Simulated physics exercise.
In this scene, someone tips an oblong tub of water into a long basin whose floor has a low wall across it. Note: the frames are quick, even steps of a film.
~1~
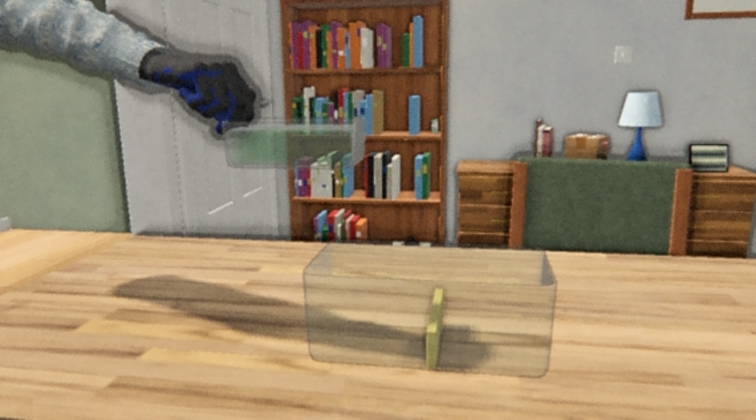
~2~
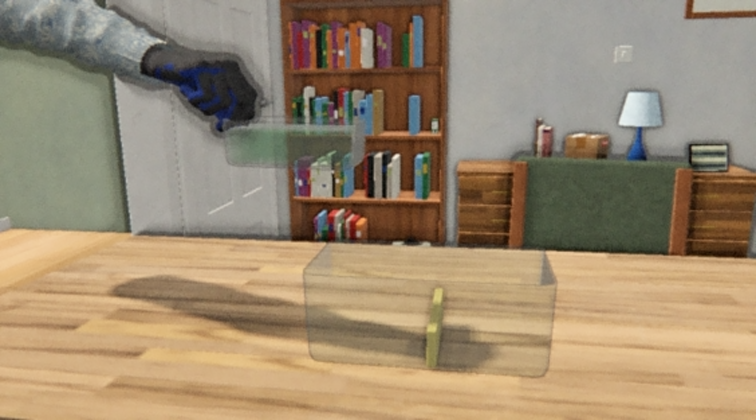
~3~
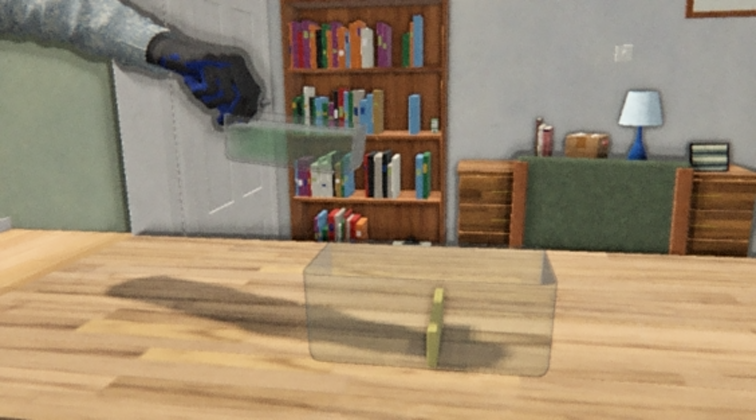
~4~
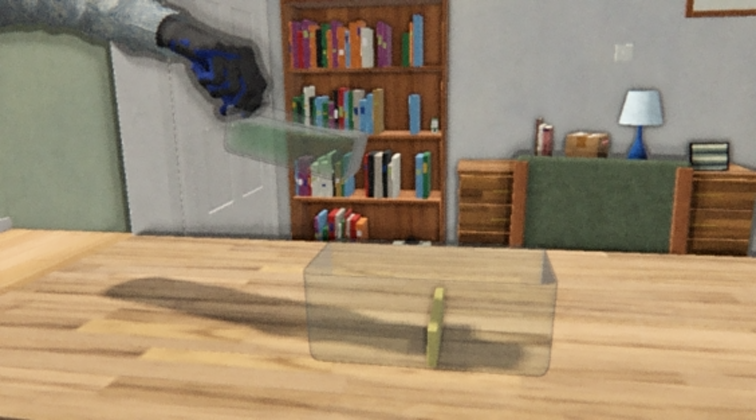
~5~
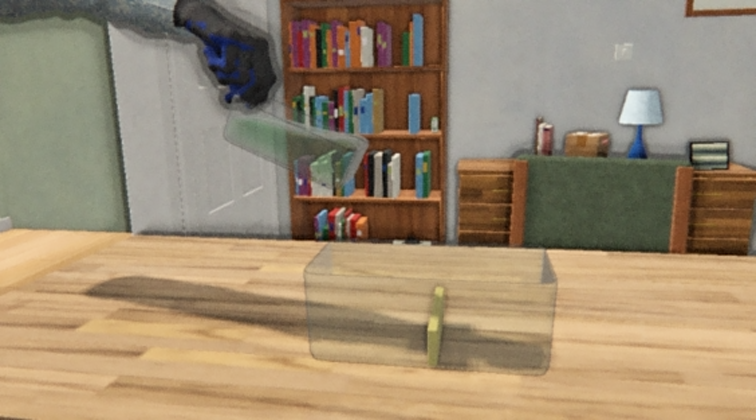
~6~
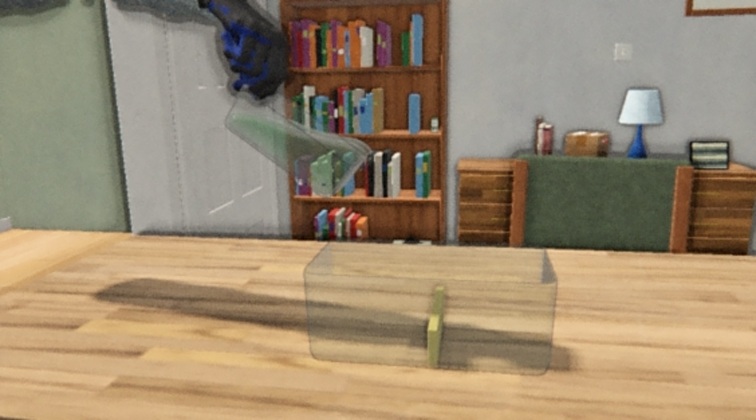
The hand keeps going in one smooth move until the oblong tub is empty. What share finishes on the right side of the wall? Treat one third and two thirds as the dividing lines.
Well, the amount right of the wall falls short of a third.
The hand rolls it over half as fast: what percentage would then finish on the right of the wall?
10 per cent or thereabouts.
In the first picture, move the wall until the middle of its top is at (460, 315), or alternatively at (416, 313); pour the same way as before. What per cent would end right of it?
I'd expect near 10 percent the first time and near 25 percent the next.
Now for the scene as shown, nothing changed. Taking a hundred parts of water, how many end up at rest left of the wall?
Roughly 85 per cent.
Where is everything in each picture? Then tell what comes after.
Tilt 0°; pouring edge (359, 122); surface from (240, 128) to (359, 129); the long basin's rim runs from (317, 257) to (550, 267); the wall's top is at (436, 310), in the first frame.
Tilt 2°; pouring edge (359, 123); surface from (239, 127) to (359, 129), in the second frame.
Tilt 6°; pouring edge (361, 129); surface from (240, 125) to (360, 132), in the third frame.
Tilt 14°; pouring edge (362, 137); surface from (240, 122) to (362, 135), in the fourth frame.
Tilt 24°; pouring edge (362, 149); surface from (241, 119) to (352, 138); 3 per cent is over the edge, in the fifth frame.
Tilt 36°; pouring edge (359, 162); surface from (243, 113) to (340, 140); 9 per cent is over the edge, in the sixth frame.
A moment on, the oblong tub is tipped right over and 9 per cent is still to pour, 51 is left of the wall and 0 right of it.
Next, the oblong tub is tipped right over and 2 per cent is still to pour, 81 is left of the wall and 3 right of it.
Then the oblong tub is tipped right over and 0 per cent is still to pour, 83 is left of the wall and 9 right of it.
Later the oblong tub is tipped right over and 0 per cent is still to pour, 83 is left of the wall and 10 right of it.
In the end 83 per cent lies left of the wall, 10 right of it and 7 outside.
